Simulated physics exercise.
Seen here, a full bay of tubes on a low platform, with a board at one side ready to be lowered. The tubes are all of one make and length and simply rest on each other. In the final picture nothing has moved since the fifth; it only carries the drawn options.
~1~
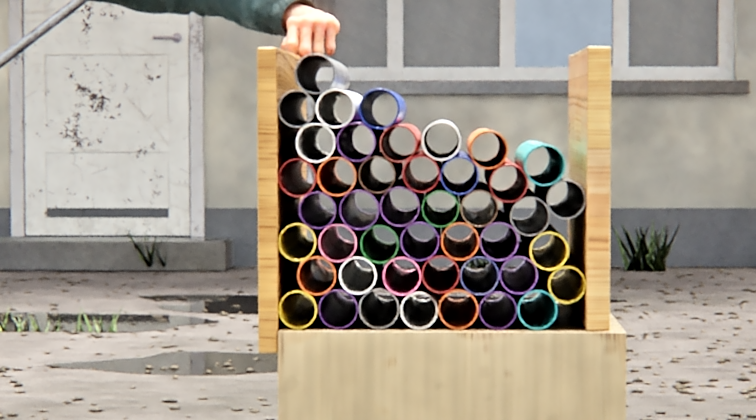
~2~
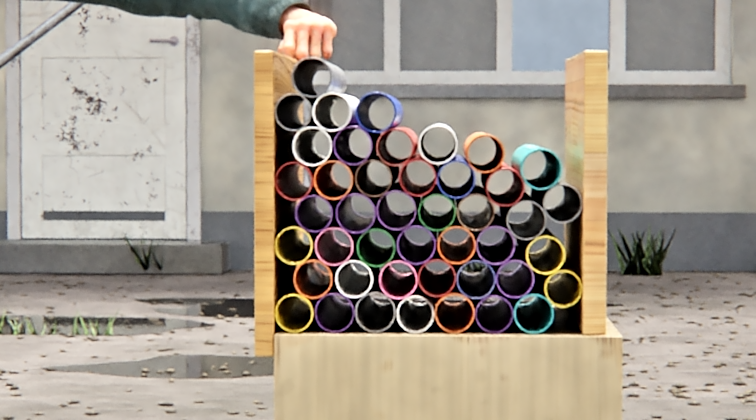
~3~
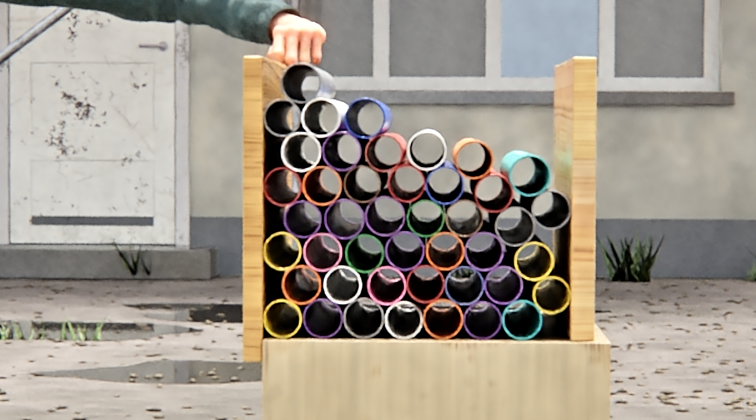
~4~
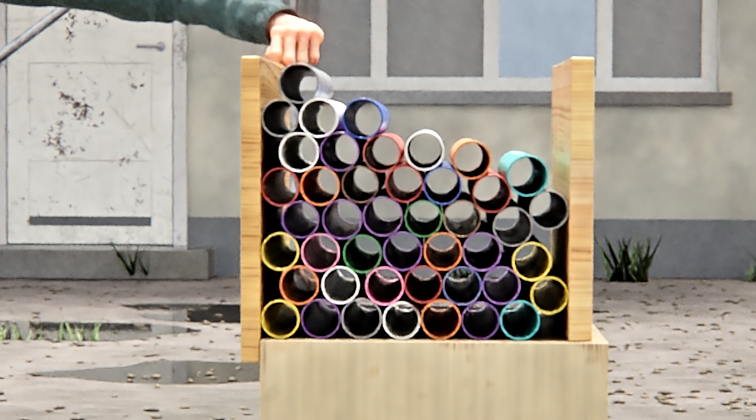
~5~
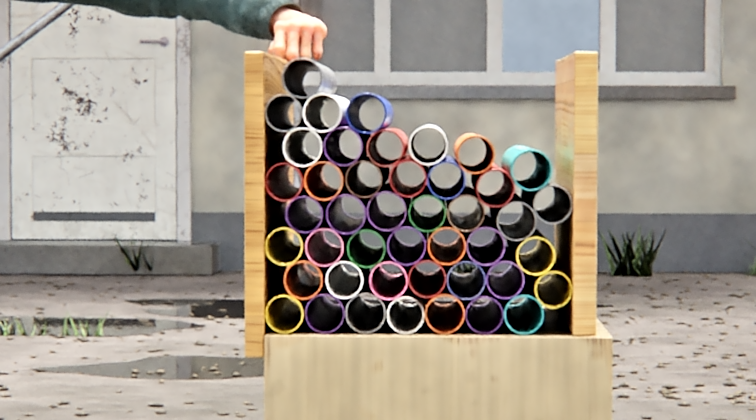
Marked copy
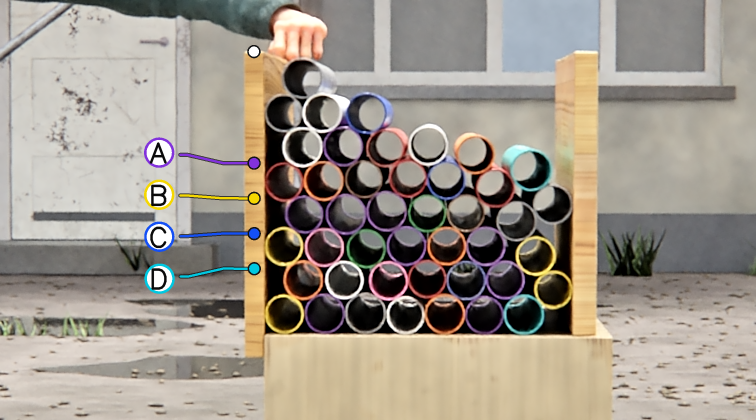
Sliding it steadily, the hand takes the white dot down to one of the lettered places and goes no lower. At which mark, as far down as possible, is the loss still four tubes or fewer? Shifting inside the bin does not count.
The answer is mark B.
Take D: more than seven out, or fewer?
Fewer than seven.
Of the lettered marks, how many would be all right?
Two of them.
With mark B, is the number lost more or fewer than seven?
At B, fewer than seven.
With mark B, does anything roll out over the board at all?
At B: Yes.
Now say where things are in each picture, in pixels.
The first frame shows side board (285, 193); a yellow tube (298, 310); a purple tube (498, 310).
The second frame shows a purple tube (494, 314); a pink tube (399, 279).
The third frame shows a purple tube (303, 220); an orange tube (445, 251).
The fourth frame shows a yellow tube (532, 262); a blue tube (443, 186).
The fifth frame shows a grey tube (553, 205); a turquoise tube (532, 170); side board (271, 197).
On the marked copy, A at (254, 163); B at (254, 198); C at (254, 233); D at (254, 269); the white dot at (254, 52).
Following B. Soon after the start, top of the board (264, 119).
Later, top of the board (264, 196).
In the end, top of the board (264, 198), two out over the board.
As for the rest, A two out over the board; C five out over the board; D five out over the board.
